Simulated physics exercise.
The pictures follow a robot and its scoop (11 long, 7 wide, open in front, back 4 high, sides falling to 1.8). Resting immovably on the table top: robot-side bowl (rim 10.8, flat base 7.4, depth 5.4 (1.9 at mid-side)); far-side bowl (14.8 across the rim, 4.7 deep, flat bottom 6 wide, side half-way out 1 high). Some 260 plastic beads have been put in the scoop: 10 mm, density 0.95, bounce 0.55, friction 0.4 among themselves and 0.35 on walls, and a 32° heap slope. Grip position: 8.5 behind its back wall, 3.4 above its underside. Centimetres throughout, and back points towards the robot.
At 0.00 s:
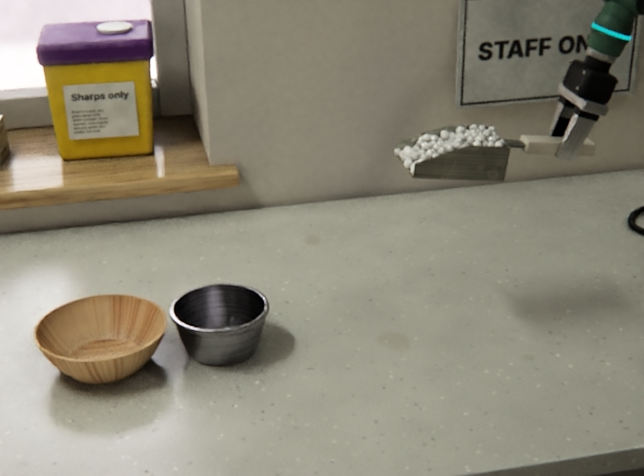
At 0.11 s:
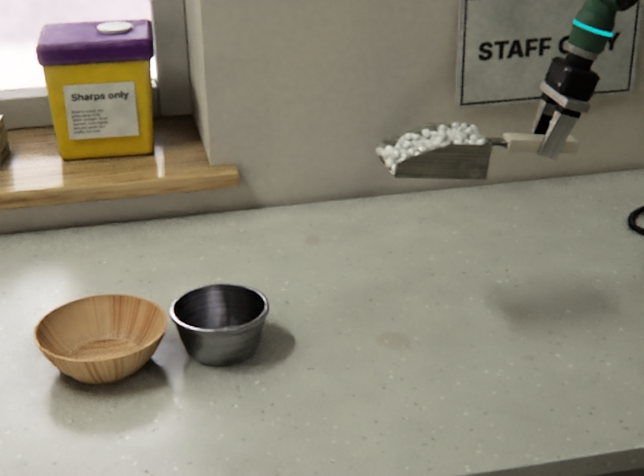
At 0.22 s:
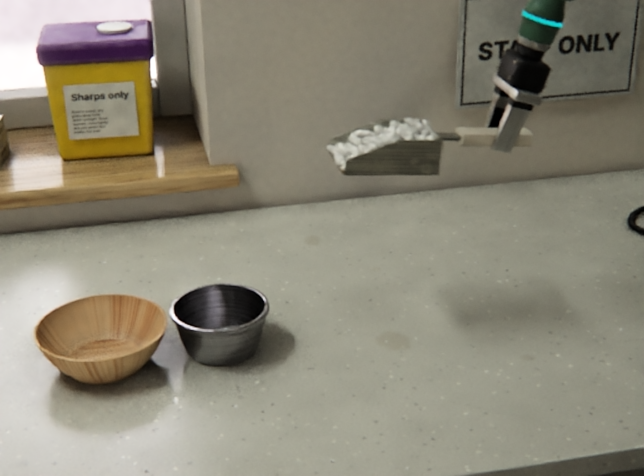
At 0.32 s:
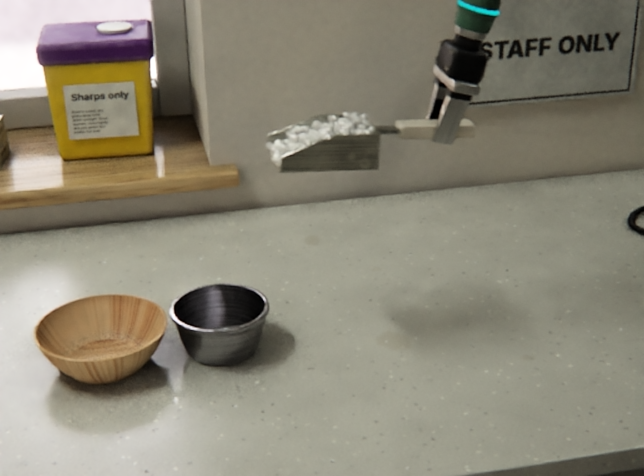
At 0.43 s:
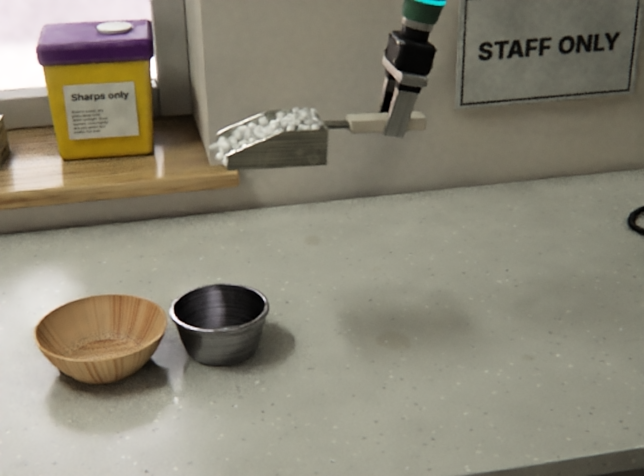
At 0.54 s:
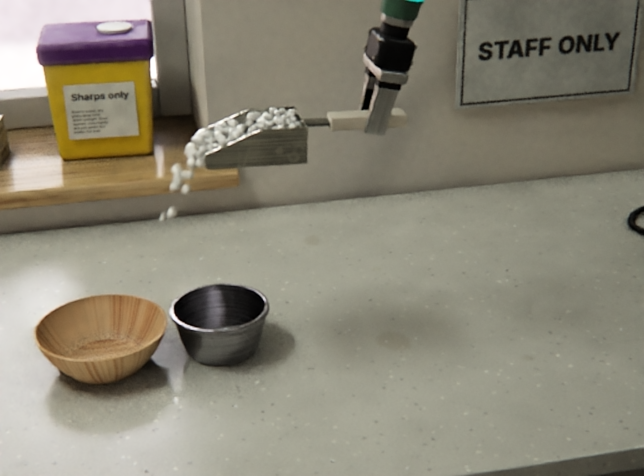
A robot arm carries a metal scoop heaped with white beads leftward above two bowls on a counter, beads trickling off its front.
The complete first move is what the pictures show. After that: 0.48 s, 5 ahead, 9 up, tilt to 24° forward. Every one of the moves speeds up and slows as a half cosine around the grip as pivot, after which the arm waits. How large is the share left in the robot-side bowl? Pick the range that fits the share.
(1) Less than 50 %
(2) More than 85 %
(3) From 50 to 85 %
Answer: 1.
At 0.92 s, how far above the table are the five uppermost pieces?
Roughly 32 cm.
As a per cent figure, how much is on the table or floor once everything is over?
About 5 per cent.
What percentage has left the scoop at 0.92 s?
Share out so far: Near 30 %.
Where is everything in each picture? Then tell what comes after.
The first frame shows scoop floor at (457, 165), tilted 8° backward; upper third of the load around (467, 142), from x 400 to 500, top at y 130; 264 on the scoop.
The second frame shows scoop floor at (439, 164), tilted 7° backward; upper third of the load around (449, 141), from x 380 to 485, top at y 125.
The third frame shows scoop floor at (391, 160), tilted 6° backward; upper third of the load around (402, 137), from x 330 to 435, top at y 120.
The fourth frame shows scoop floor at (331, 156), tilted 4° backward; upper third of the load around (343, 131), from x 270 to 370, top at y 115.
The fifth frame shows scoop floor at (280, 152), tilted 3° backward; upper third of the load around (291, 127), from x 215 to 320, top at y 110; 263 on the scoop, 1 in flight or on a rim.
The sixth frame shows scoop floor at (261, 151), tilted 2° backward; upper third of the load around (266, 128), from x 165 to 300, top at y 110; 244 on the scoop, 20 in flight or on a rim.
By 0.73 s, tilted 7° forward, highest piece 30 above the table; 217 on the scoop, 25 in the far-side bowl, 2 in the robot-side bowl, 20 in flight or on a rim.
By 0.92 s, tilted 22° forward, highest piece 32 above the table; 191 on the scoop, 37 in the far-side bowl, 5 on the table or floor, 2 in the robot-side bowl, 29 in flight or on a rim.
By 1.22 s, tilted 24° forward, highest piece 30 above the table; 114 in the far-side bowl, 59 on the scoop, 14 on the table or floor, 4 in the robot-side bowl, 73 in flight or on a rim.
By 2.27 s, tilted 24° forward, highest piece 3 above the table; 245 in the far-side bowl, 14 on the table or floor, 5 in the robot-side bowl.
Final count, 245 in the far-side bowl, 14 on the table or floor, 5 in the robot-side bowl. That is 2 % in the robot-side bowl.
